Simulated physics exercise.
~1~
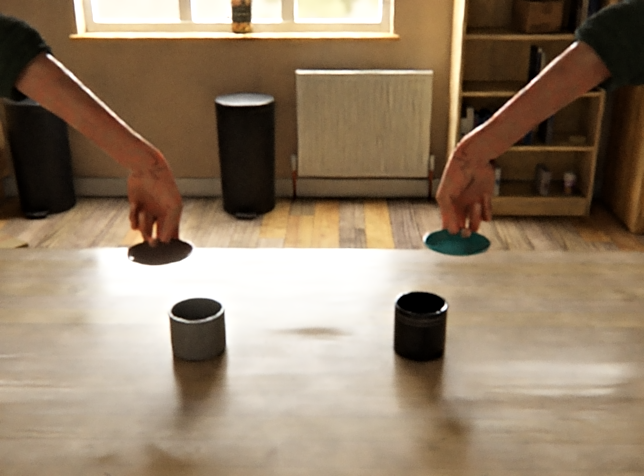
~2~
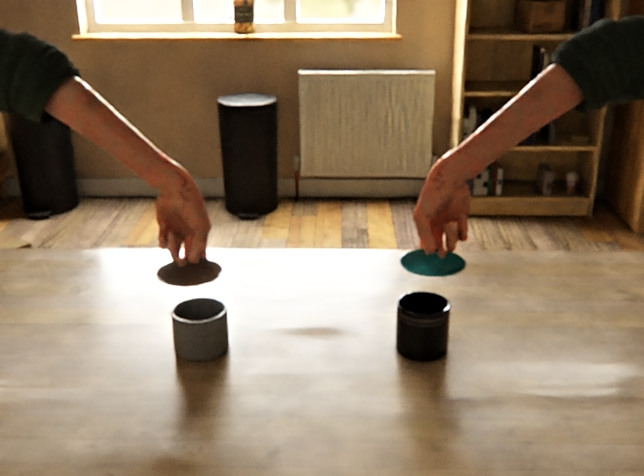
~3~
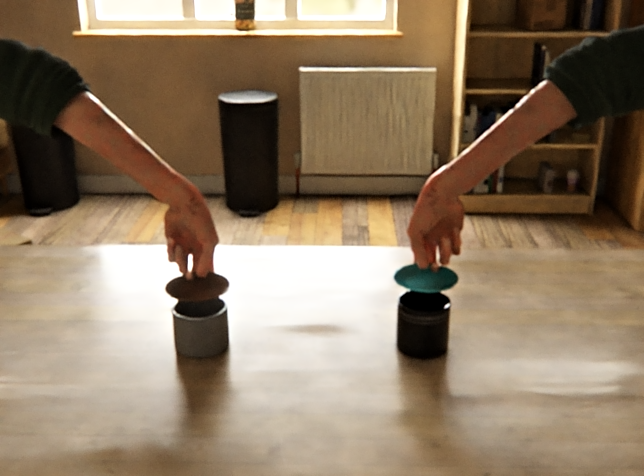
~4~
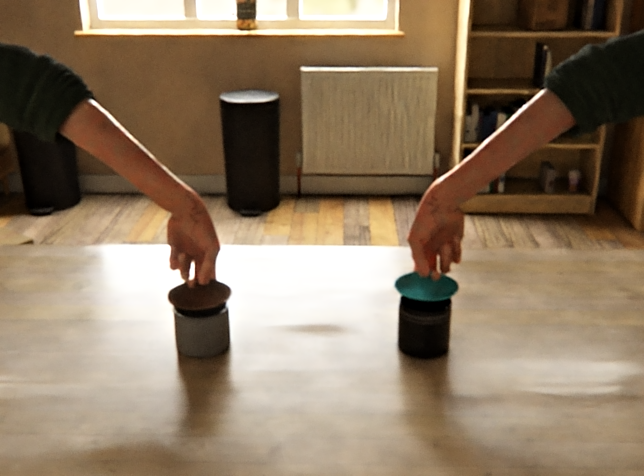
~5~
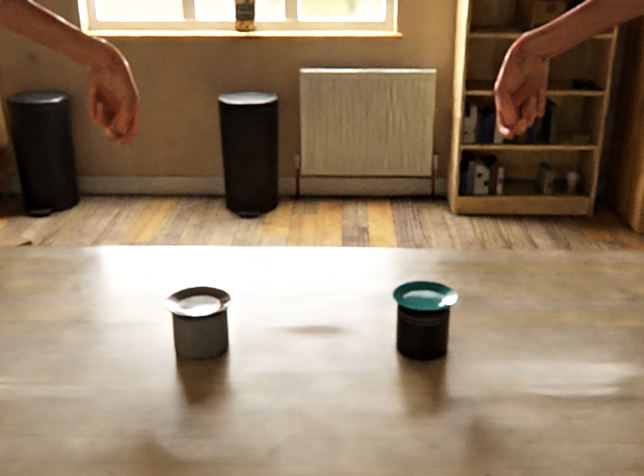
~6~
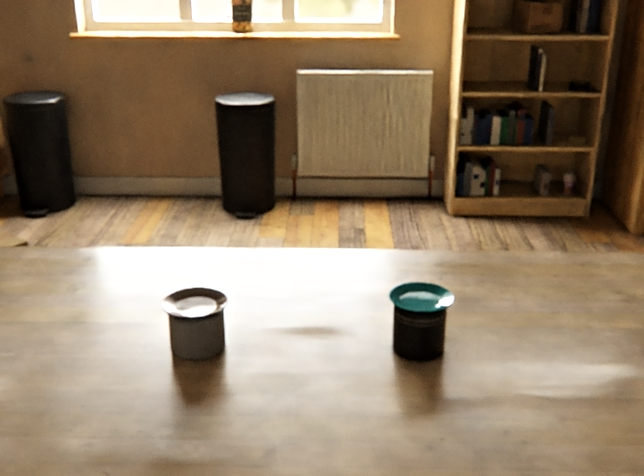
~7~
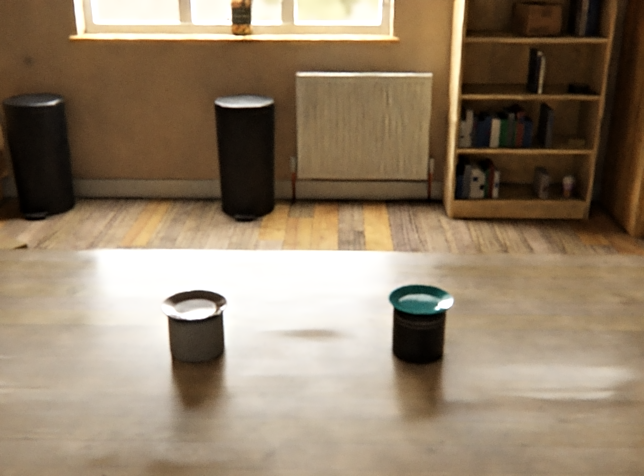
On a wooden table, two hands lower brown and turquoise saucers onto containers, leaving both covered.
